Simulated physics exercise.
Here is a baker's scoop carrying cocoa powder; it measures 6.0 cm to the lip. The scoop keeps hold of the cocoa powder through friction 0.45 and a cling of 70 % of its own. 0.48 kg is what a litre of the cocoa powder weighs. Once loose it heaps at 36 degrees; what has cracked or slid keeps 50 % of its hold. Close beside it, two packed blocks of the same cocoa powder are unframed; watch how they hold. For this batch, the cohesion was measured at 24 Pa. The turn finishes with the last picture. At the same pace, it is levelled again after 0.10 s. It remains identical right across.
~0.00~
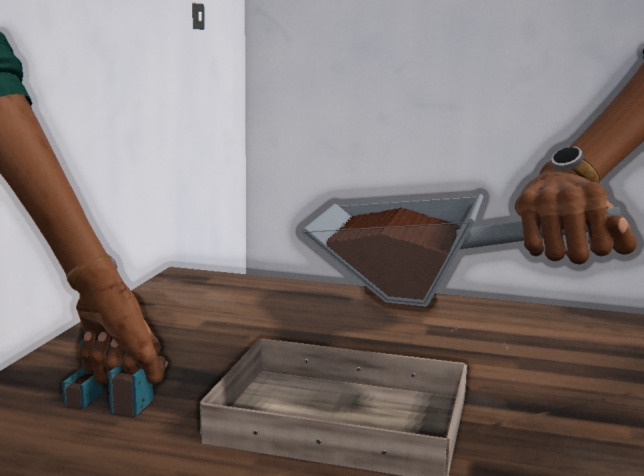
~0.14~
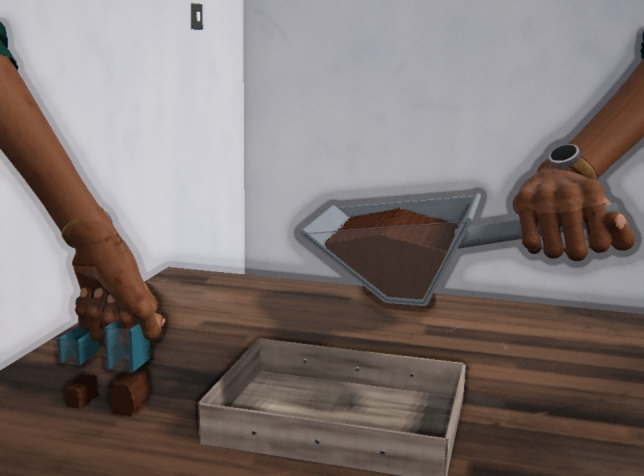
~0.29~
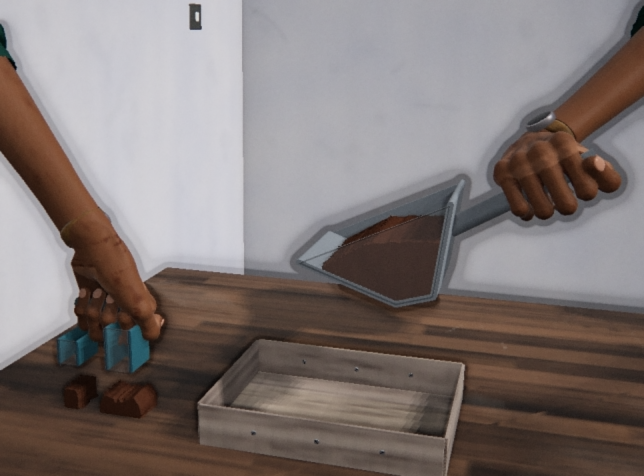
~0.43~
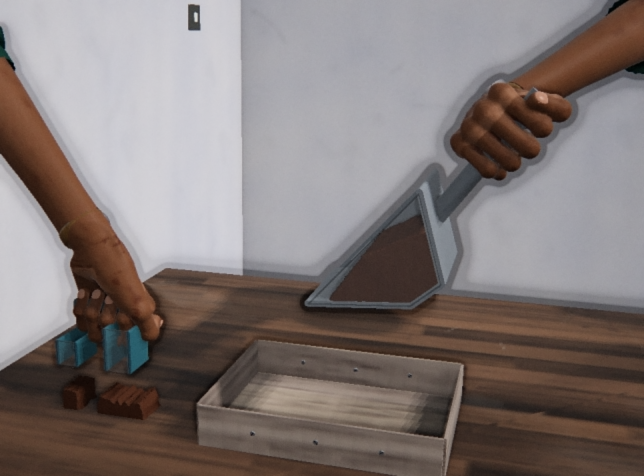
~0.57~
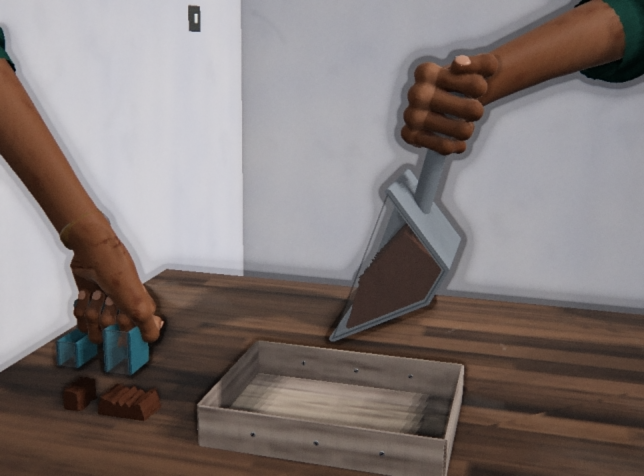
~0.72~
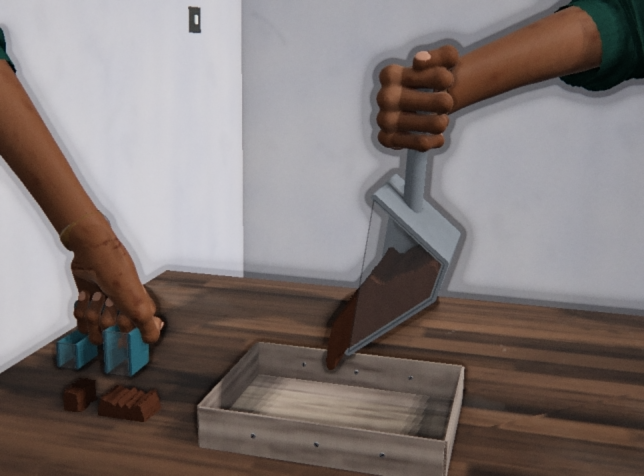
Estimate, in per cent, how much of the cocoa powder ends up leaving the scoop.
I would say 81 per cent of it leaves the scoop.
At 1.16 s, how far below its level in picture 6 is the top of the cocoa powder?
Some 2.0 cm.
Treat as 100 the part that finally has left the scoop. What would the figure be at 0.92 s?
I'd say near 80 per cent.
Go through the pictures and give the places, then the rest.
In the first frame, lip at (307, 229), tilt 0 degrees; top of the cocoa powder at (385, 235); blocks stand 2.4 cm, 4.4 cm (left to right).
In the second frame, lip at (305, 231), tilt 1 degrees; top of the cocoa powder at (383, 235); blocks stand 2.4 cm, 3.8 cm (left to right).
In the third frame, lip at (300, 260), tilt 17 degrees; top of the cocoa powder at (427, 242); blocks stand 2.4 cm, 2.4 cm (left to right).
In the fourth frame, lip at (307, 300), tilt 40 degrees; top of the cocoa powder at (420, 234); blocks stand 2.4 cm, 2.1 cm (left to right).
In the fifth frame, lip at (331, 336), tilt 64 degrees; top of the cocoa powder at (402, 233); blocks stand 2.4 cm, 2.1 cm (left to right).
In the sixth frame, lip at (346, 350), tilt 75 degrees; top of the cocoa powder at (427, 265); blocks stand 2.4 cm, 2.1 cm (left to right).
After 0.92 s, the scoop is at 69 degrees and 65 % has left it.
After 1.16 s, the scoop is at 31 degrees and 81 % has left it.
After 1.40 s, the scoop is at 1 degrees and 81 % has left it.
After 1.64 s, the scoop is at 0 degrees and 81 % has left it.
After 1.84 s, at the end, the scoop is at 0 degrees and 81 % has left it.
